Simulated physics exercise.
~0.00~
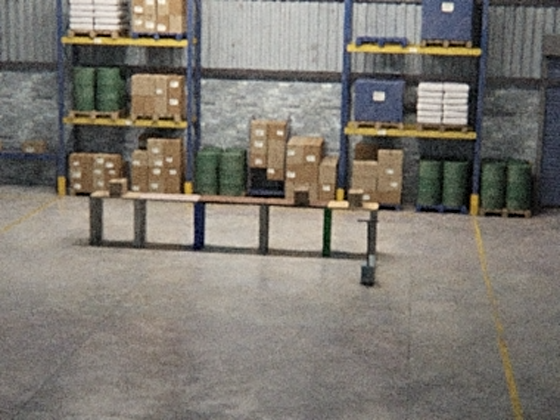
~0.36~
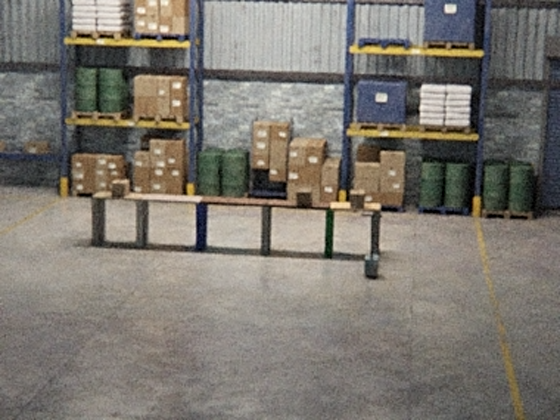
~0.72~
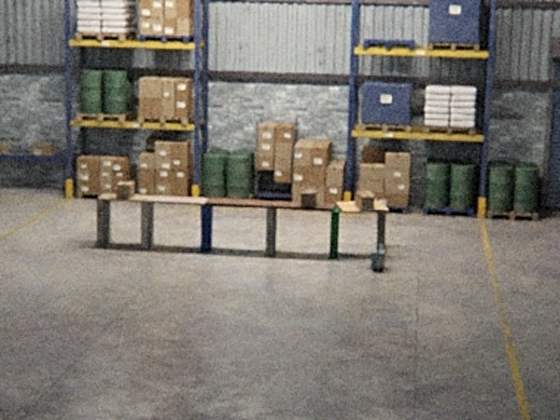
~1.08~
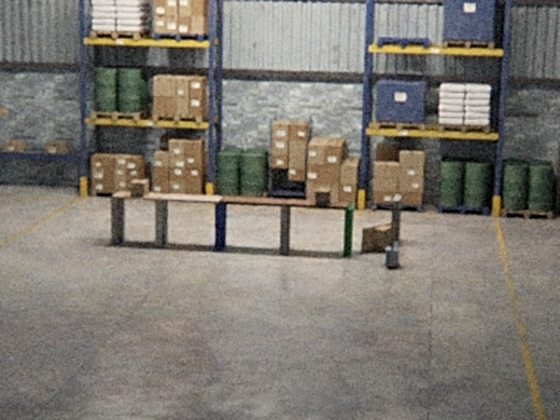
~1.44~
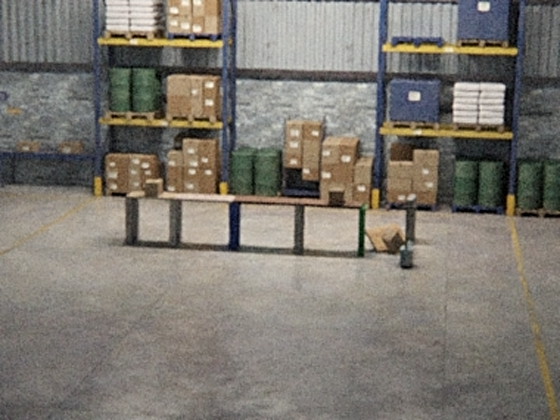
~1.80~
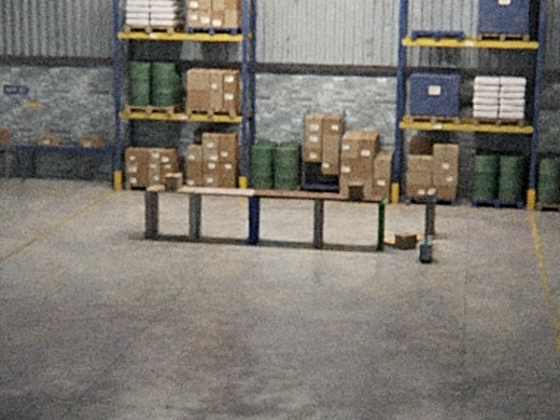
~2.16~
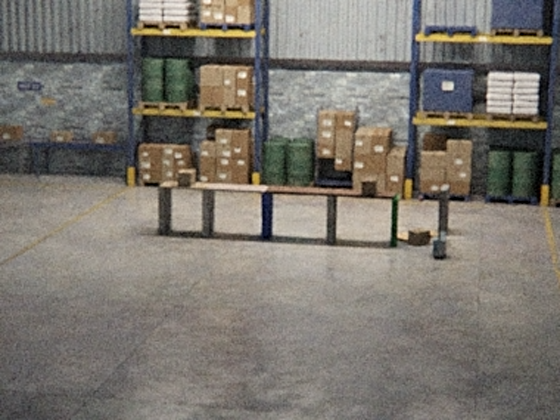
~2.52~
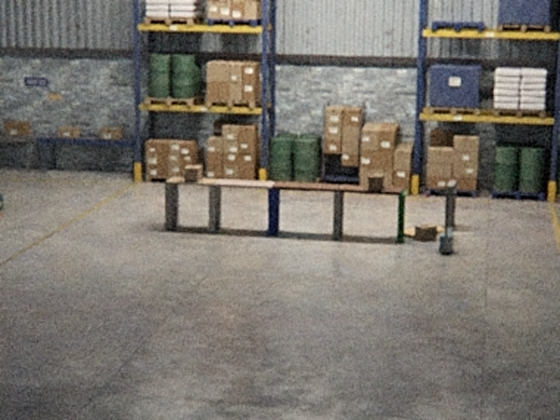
The video shows a long, low row of boards on uprights in a warehouse as the view pans slightly left; a small jack moves in against the right-hand end upright, and the end board and its carton drop to the floor, while the blue and green uprights stay standing.
